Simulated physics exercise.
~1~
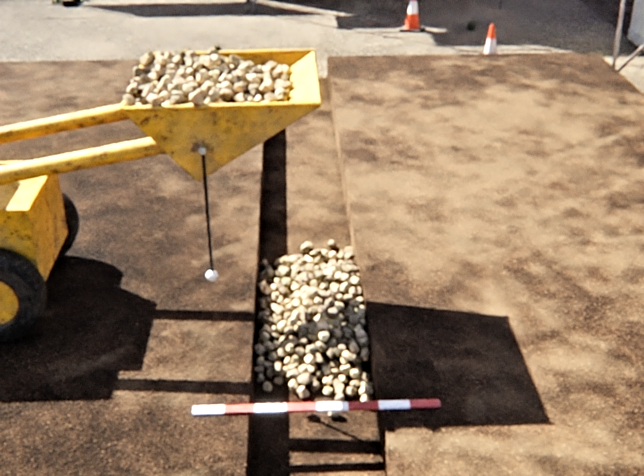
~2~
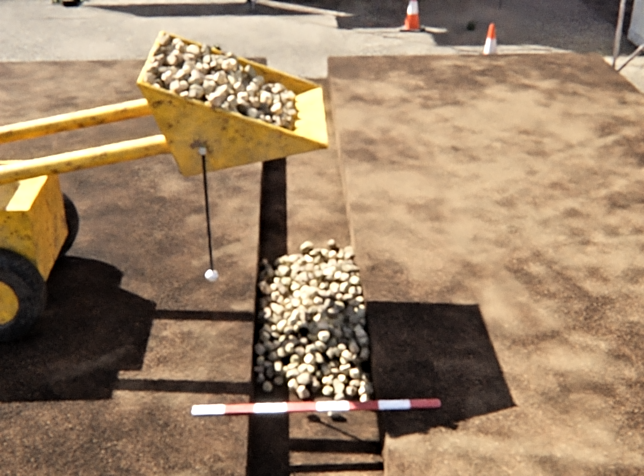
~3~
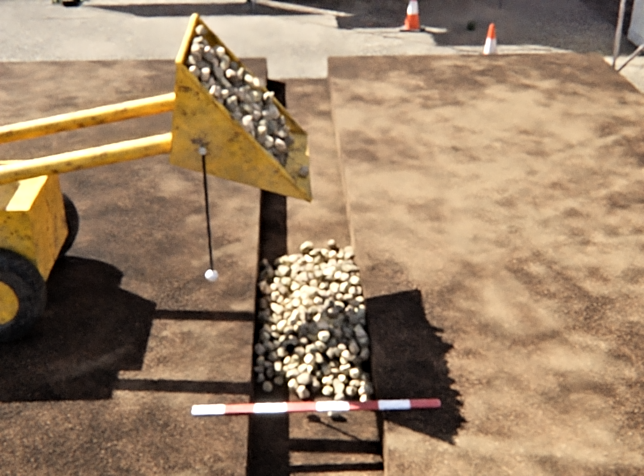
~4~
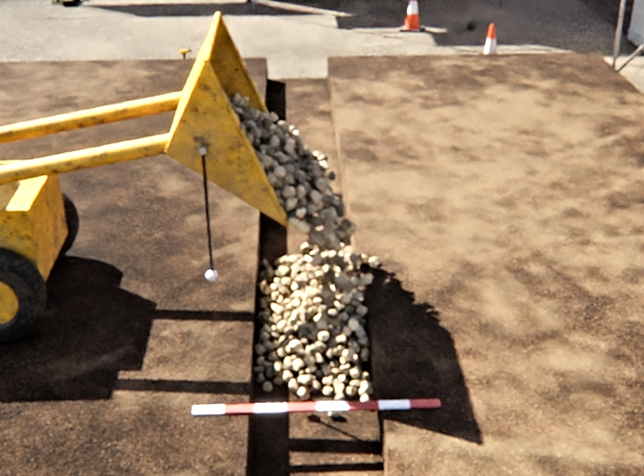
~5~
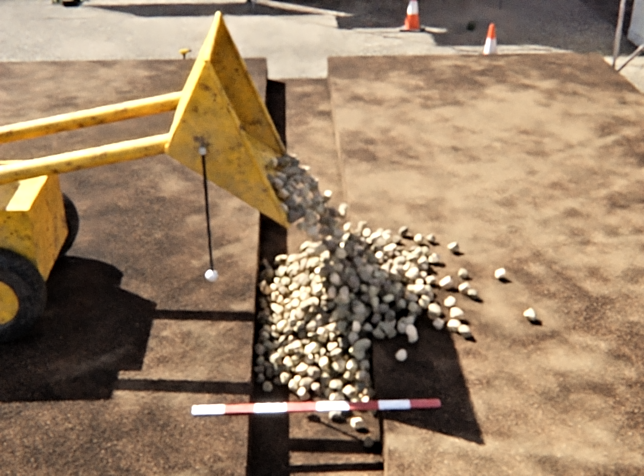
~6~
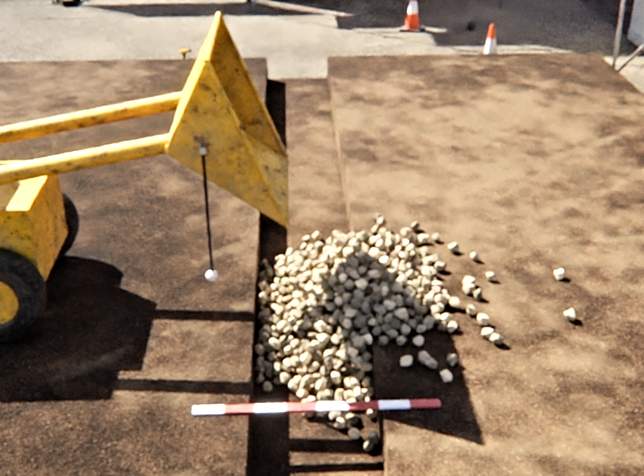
Yellow loader bucket tipping pale stones onto a heap in a trench, some rolling out across the brown ground to the right.
